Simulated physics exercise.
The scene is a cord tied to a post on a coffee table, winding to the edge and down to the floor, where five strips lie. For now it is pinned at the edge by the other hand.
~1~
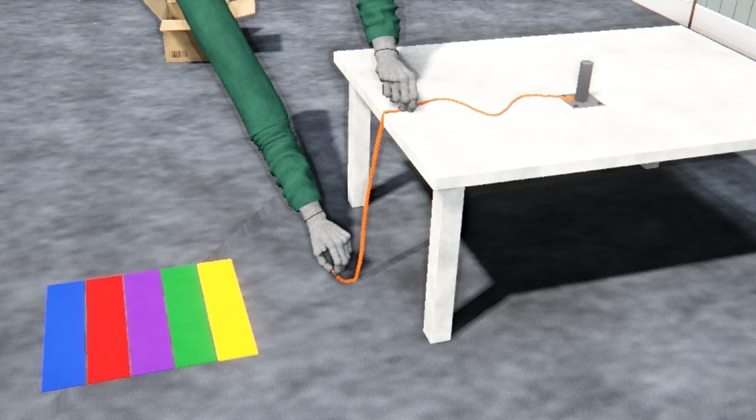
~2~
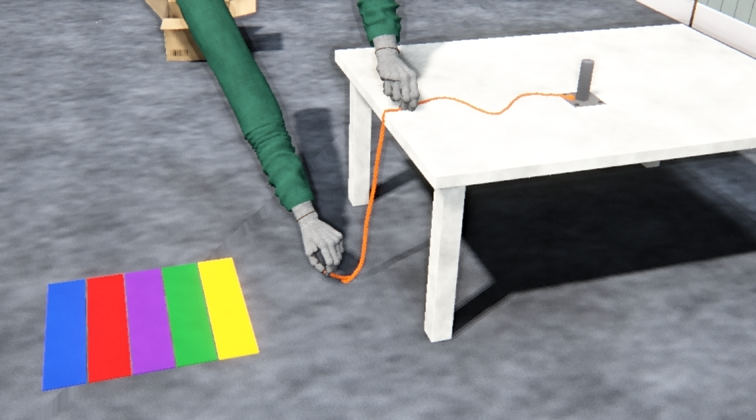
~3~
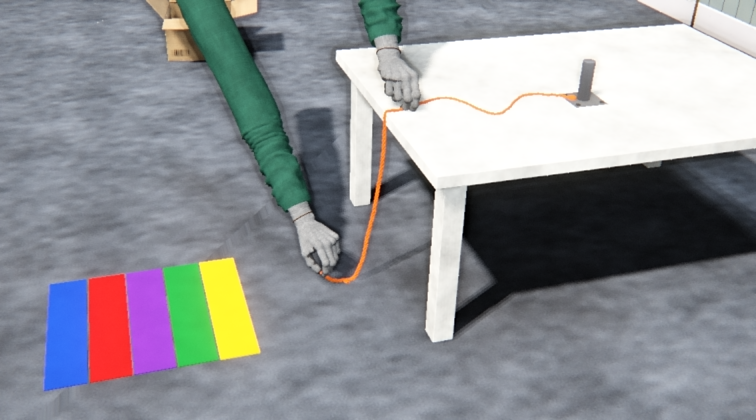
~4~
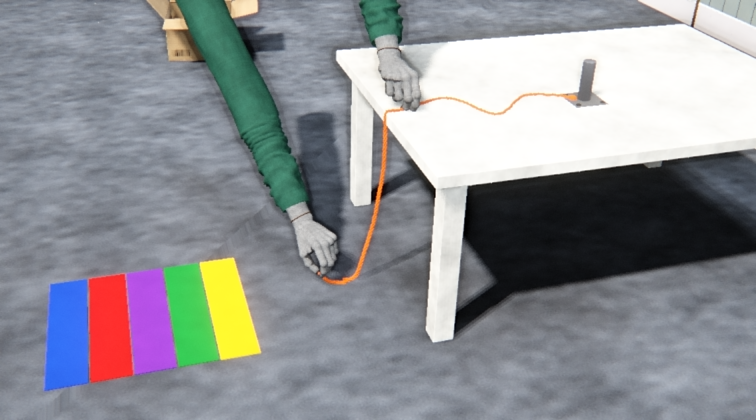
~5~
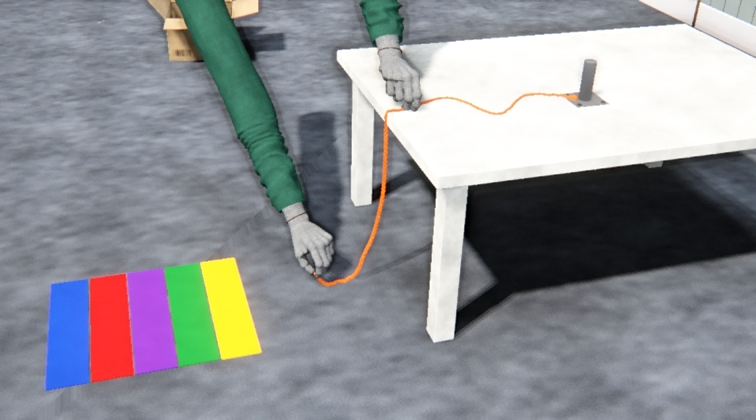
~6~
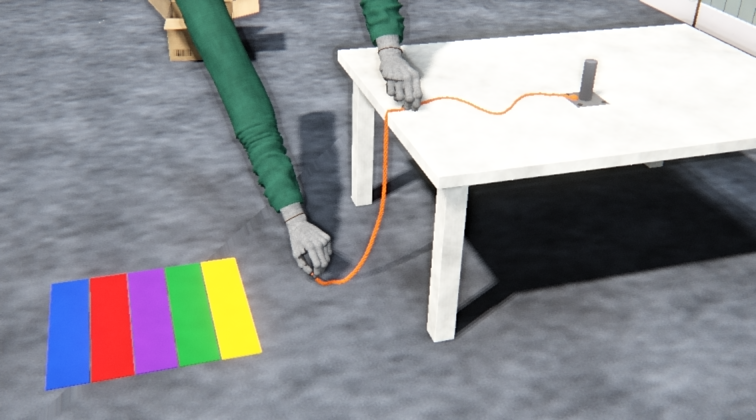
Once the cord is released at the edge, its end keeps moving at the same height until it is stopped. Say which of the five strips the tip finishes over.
Purple.
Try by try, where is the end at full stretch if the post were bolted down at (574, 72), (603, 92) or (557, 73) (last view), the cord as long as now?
In pixels, the answers are (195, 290), (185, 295) and (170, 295).
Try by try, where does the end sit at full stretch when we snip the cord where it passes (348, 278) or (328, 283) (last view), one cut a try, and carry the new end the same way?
Going through both, you get (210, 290) and then (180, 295).
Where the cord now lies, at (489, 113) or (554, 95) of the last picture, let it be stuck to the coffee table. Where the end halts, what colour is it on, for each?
The end comes to rest on green and then on purple.
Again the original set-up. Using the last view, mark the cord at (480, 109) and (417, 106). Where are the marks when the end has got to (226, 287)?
Roughly (446, 108) for one and roughly (387, 139) for the other.
Soon after, end near (226, 287); over yellow.
Then, end near (177, 295); over green.
At full stretch, end near (146, 299); over purple. Over purple.
